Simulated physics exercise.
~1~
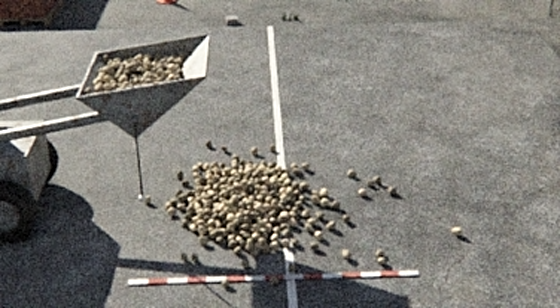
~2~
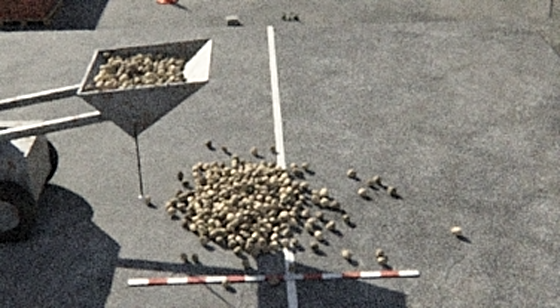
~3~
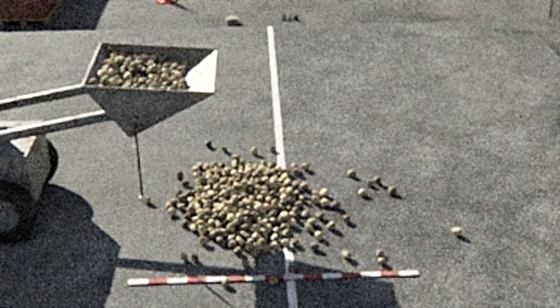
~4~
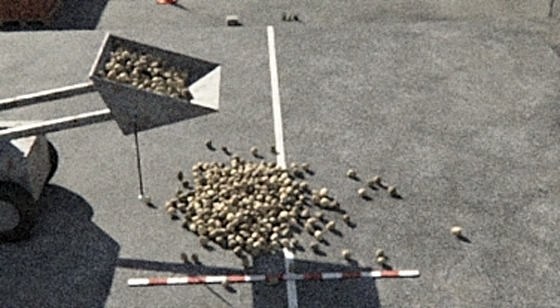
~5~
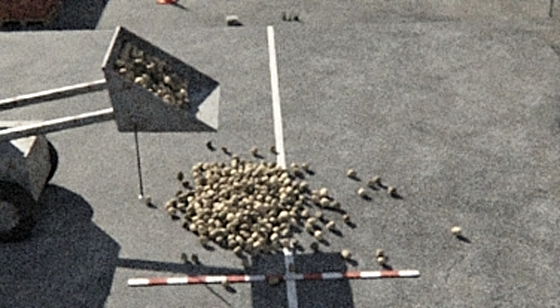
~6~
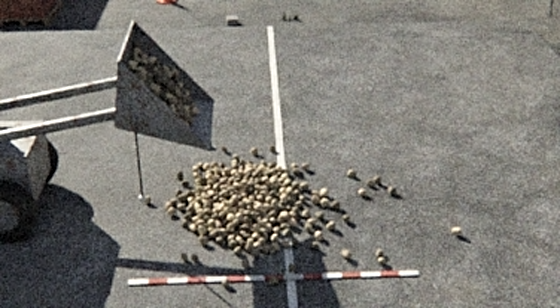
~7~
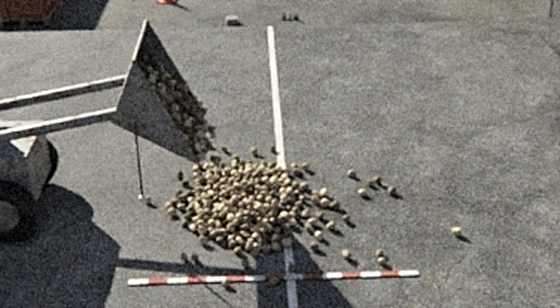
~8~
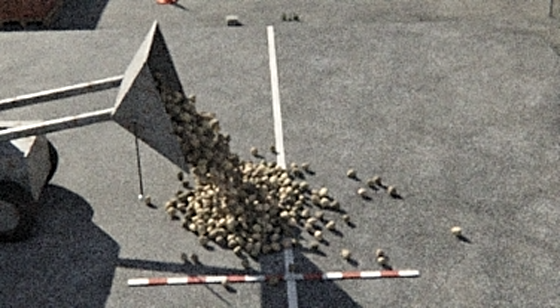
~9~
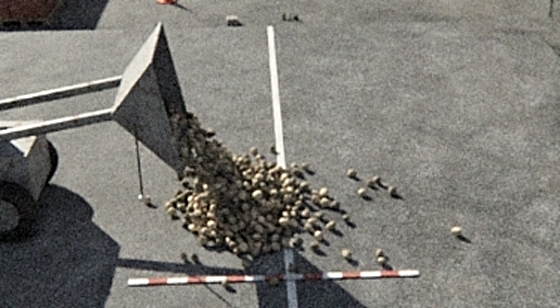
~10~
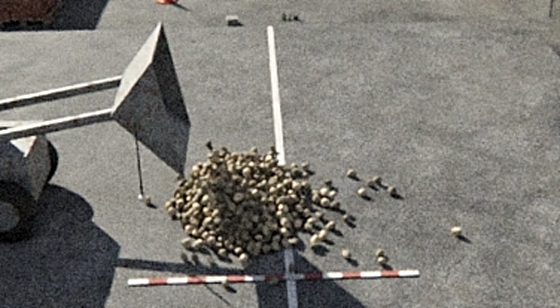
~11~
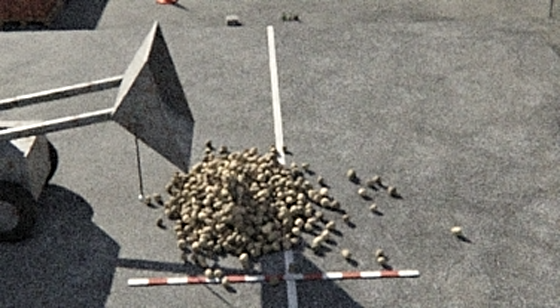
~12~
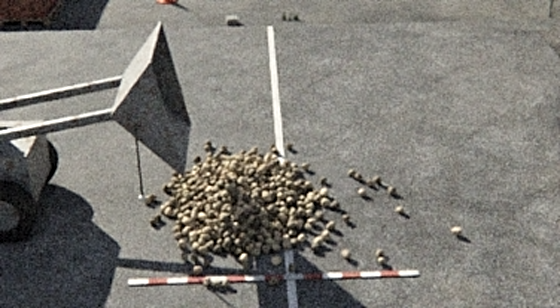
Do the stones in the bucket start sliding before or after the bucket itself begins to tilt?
They start sliding after it. The bucket begins tilting first while the stones stay in place inside it, and they only slide toward its lower edge once it is steeply tipped.
